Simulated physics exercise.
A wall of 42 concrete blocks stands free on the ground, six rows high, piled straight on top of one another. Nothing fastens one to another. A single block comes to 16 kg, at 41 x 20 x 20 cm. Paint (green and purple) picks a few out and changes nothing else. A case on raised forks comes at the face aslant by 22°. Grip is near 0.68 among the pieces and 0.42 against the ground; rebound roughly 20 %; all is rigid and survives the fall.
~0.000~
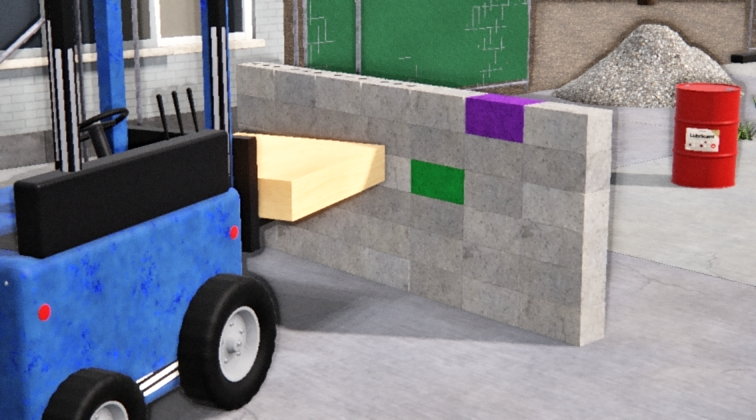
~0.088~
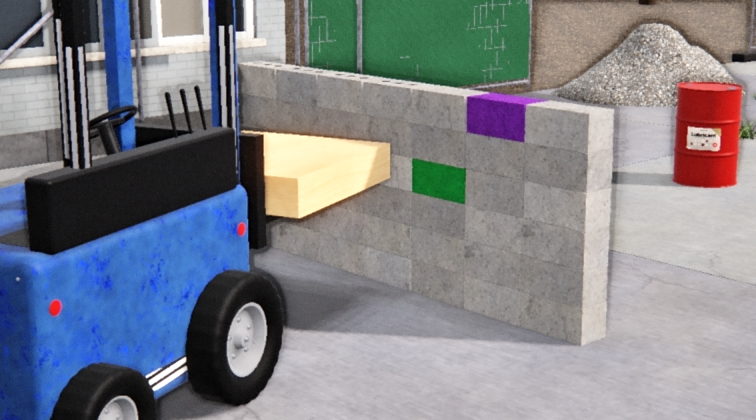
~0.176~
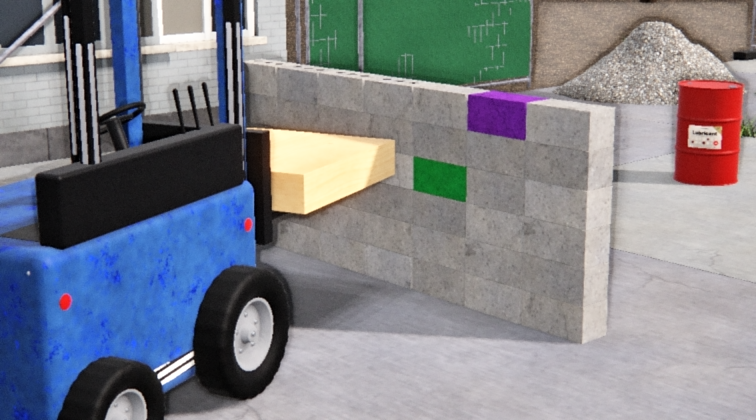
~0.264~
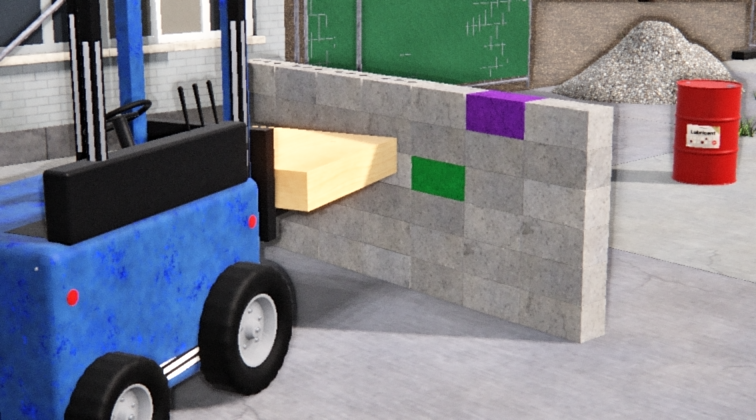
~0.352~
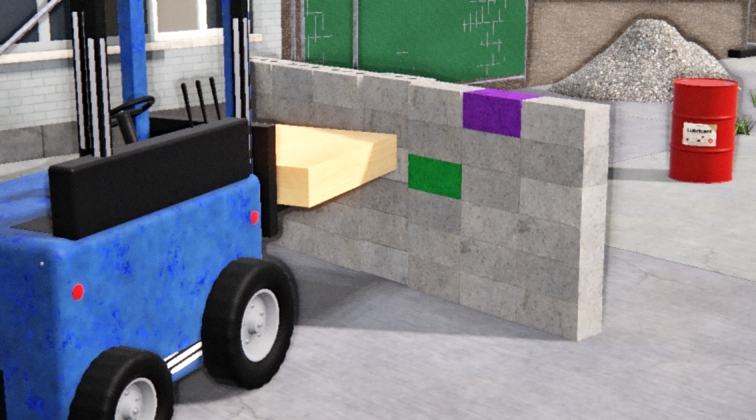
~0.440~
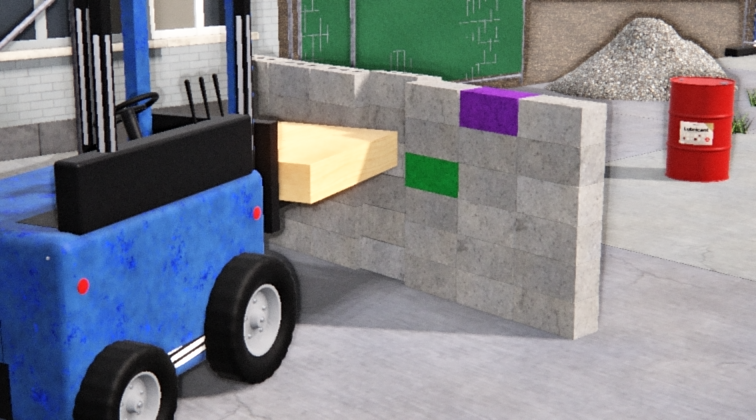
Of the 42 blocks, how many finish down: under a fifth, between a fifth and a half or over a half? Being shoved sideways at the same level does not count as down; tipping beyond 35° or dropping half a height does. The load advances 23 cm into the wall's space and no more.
The part is from a fifth to a half.
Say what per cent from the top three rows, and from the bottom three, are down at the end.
From the top 30, from the bottom 30 per cent.
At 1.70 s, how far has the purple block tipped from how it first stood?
Roughly 0°.
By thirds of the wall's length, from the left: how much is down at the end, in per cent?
Left 0, middle 70, right 0 per cent.
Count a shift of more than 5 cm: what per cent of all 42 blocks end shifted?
Shifted: 30 per cent.
After 0.64 s, none of the 42 blocks down, 15 disturbed.
After 0.96 s, 6 of the 42 blocks down.
After 1.70 s, 12 of the 42 blocks down.
At rest (2.4 s), 12 of the 42 blocks down; purple block unmoved; green block unmoved. That is 29 per cent. As the last picture would show them, middles, purple block near (500, 111), green block near (443, 172).
